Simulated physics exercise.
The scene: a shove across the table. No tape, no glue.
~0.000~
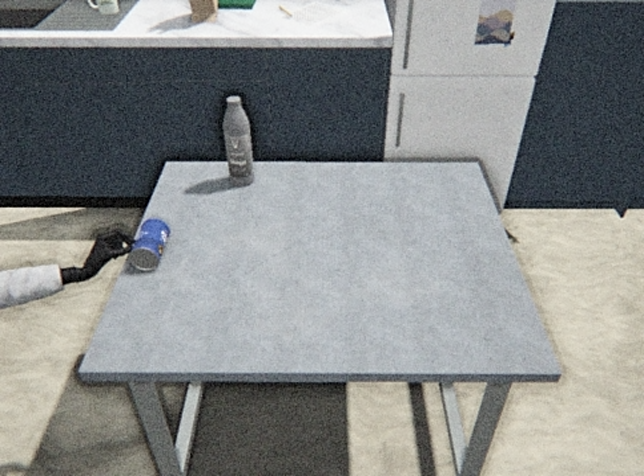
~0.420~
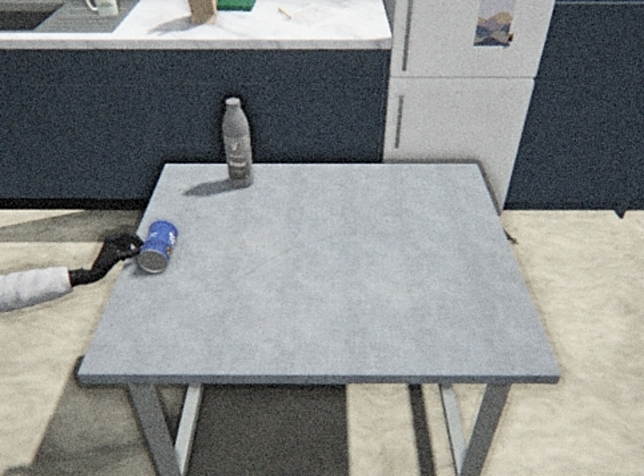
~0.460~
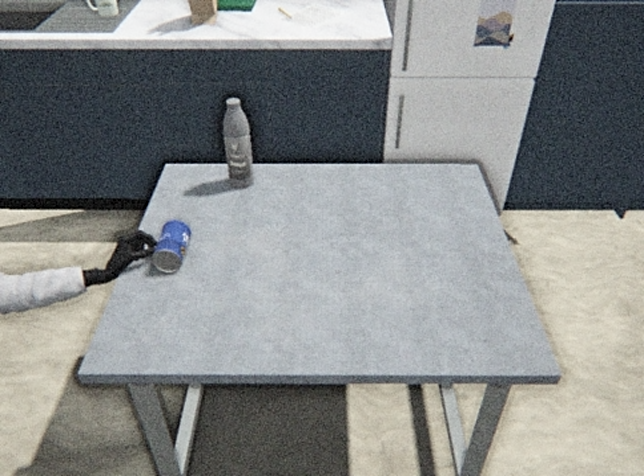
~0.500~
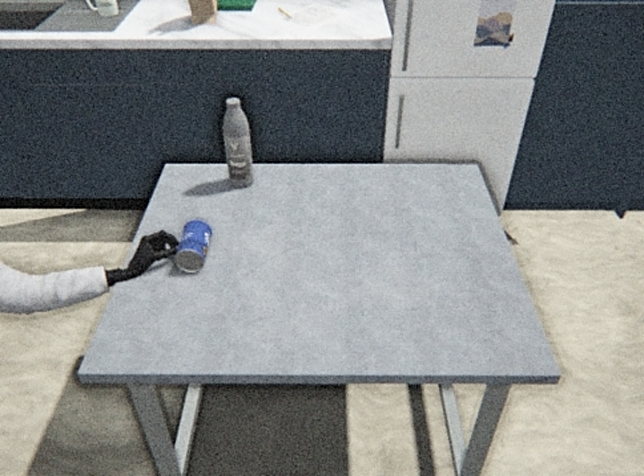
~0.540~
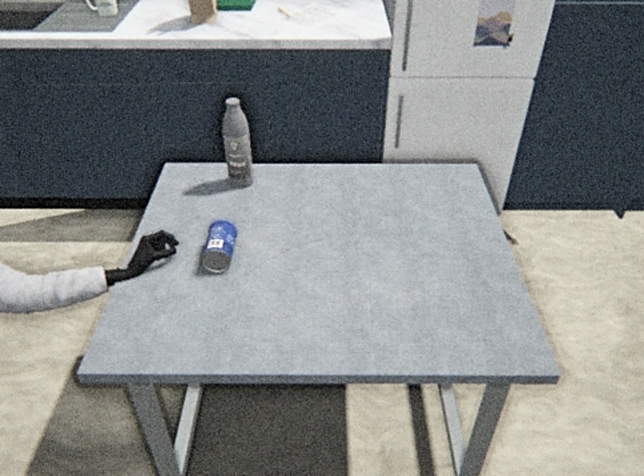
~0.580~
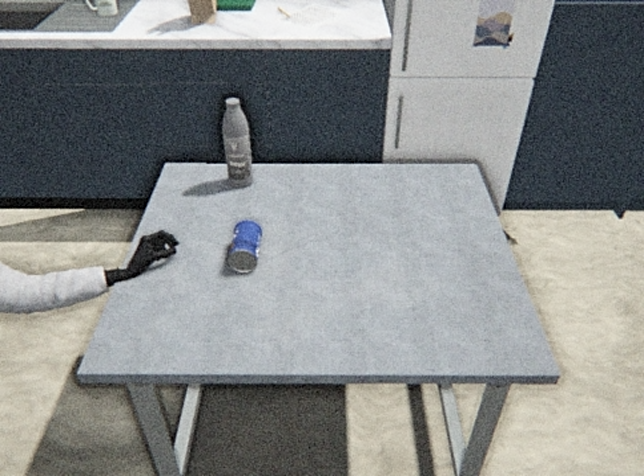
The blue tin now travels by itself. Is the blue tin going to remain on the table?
The blue tin goes over the edge.
After 0.88 s, blue tin rolled well along near (428, 247).
After 1.28 s, blue tin now off the table.
By the end (1.6 s), off the table, blue tin.
